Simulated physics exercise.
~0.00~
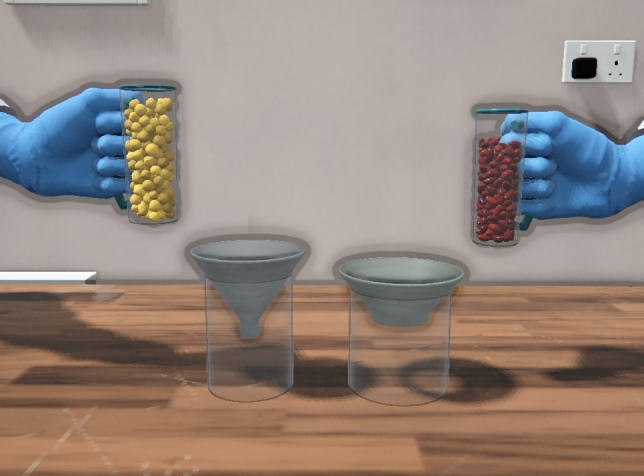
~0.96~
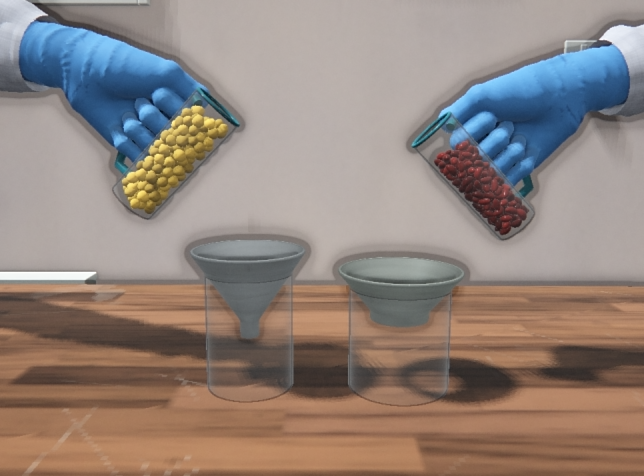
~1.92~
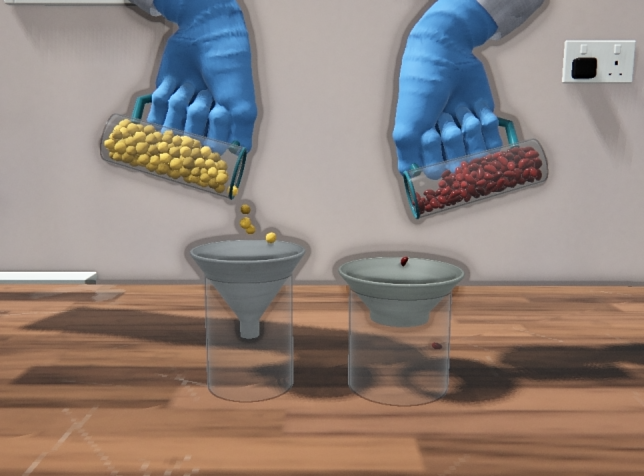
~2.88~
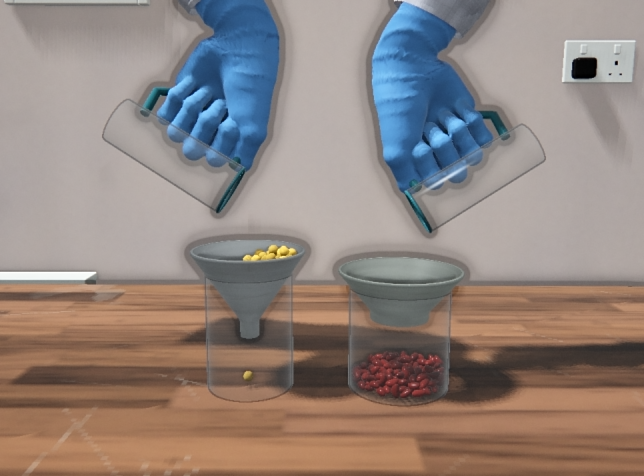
Two blue-gloved hands hold clear cups above a wooden worktop, the left one filled with round yellow pieces and the right with small dark red ones. Seen from the front against a pale wall with a socket, two grey funnels sit in clear jars below. The hands tilt the cups inward over the funnels, and a few yellow and red pieces begin to fall. The cups tip further until both are empty. At the end, yellow pieces sit held up in the left funnel with barely any in its jar, while the red ones lie heaped in the right jar beneath an empty funnel.
